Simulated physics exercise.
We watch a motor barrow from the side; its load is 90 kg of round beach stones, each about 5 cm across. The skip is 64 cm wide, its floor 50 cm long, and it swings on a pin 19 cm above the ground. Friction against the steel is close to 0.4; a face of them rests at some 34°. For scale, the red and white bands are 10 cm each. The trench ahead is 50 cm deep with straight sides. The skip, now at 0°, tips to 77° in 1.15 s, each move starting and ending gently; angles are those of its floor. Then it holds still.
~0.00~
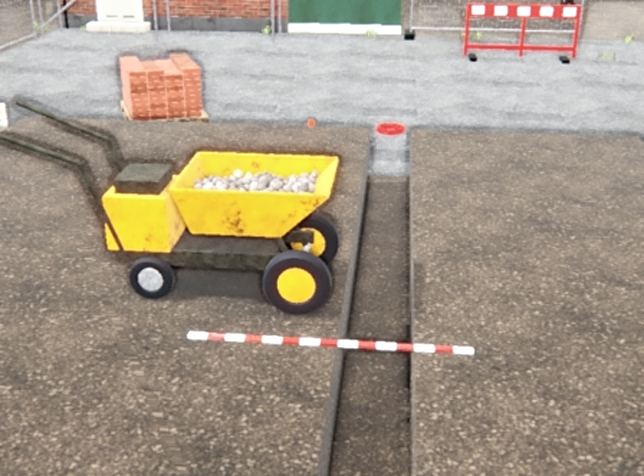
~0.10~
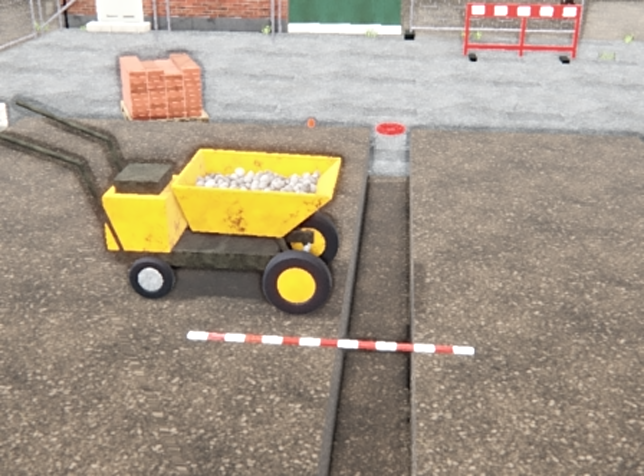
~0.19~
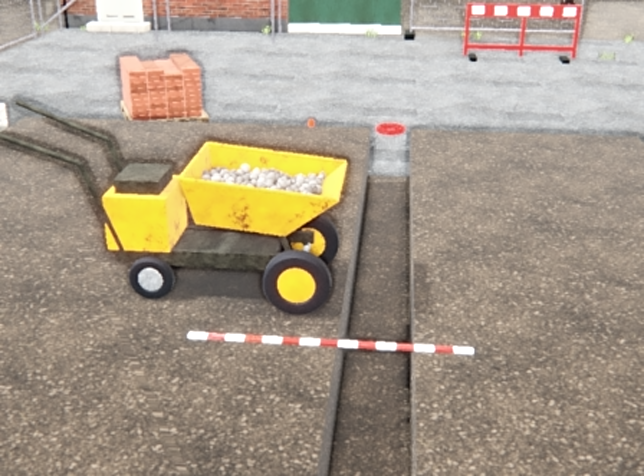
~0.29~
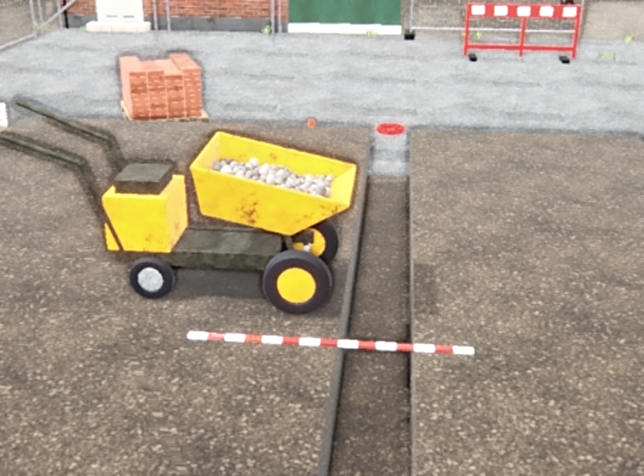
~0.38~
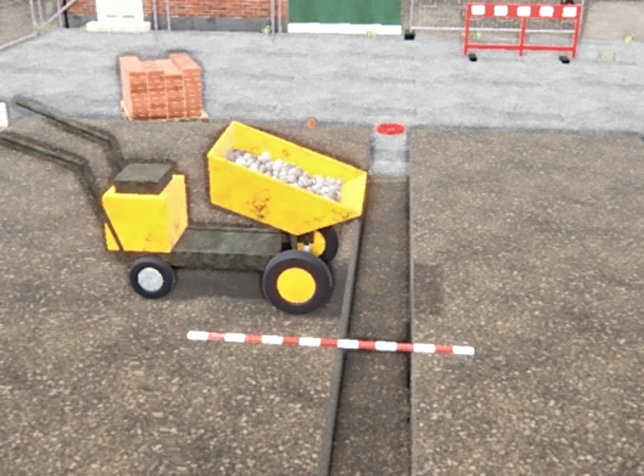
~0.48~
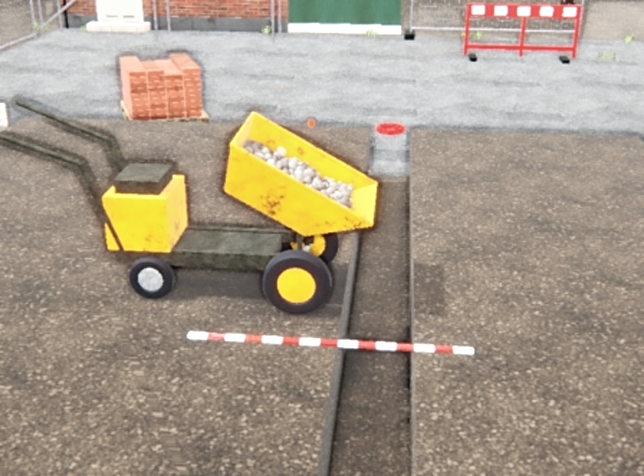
We see a yellow motor barrow loaded with rounded stones beside a narrow straight trench, a red and white pole lying across it, as the skip tilts steadily forward to the right, its rear rising while the wheels stay still.
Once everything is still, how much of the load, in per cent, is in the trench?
Close to 21 in a hundred.
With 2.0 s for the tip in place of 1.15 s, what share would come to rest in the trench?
Then about 30 per cent.
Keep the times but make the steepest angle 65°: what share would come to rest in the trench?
Then about 20 per cent.
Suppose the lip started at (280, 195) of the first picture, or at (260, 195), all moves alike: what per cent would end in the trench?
Near 95 per cent from the first place, 100 from the second.
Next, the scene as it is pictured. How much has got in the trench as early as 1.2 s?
About 10 per cent by then.
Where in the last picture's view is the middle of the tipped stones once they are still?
Their middle is at about (457, 296).
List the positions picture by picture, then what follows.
In the first picture, lip at (328, 197), floor tilted 0°, highest stones at (282, 181).
In the second picture, lip at (330, 197), floor tilted 2°, highest stones at (242, 180); the stones move at 0.2 m/s on average.
In the third picture, the skip is at 6°, its lip at (338, 200); the top of the load is at (229, 176); the stones move at 0.5 m/s on average.
In the fourth picture, lip at (348, 206), floor tilted 12°, highest stones at (232, 167); the stones move at 0.7 m/s on average.
In the fifth picture, lip at (360, 214), floor tilted 20°, highest stones at (239, 158); the stones move at 0.8 m/s on average.
In the sixth picture, lip at (372, 225), floor tilted 29°, highest stones at (253, 149); the stones move at 0.9 m/s on average.
After 0.9 s the floor is at 65°; 99 % in the skip, 1 % in the trench; the foremost stones are at (404, 259).
After 1.2 s the floor is at 77°; 25 % in the skip, 12 % in the trench, 63 % past the trench; the foremost stones are at (510, 298).
After 1.6 s the floor is at 77°; 1 % in the skip, 17 % in the trench, 82 % past the trench; the foremost stones are at (599, 291).
After 3.5 s the floor is at 77°; 0 % in the skip, 21 % in the trench, 79 % past the trench; the foremost stones are past the picture's edge.
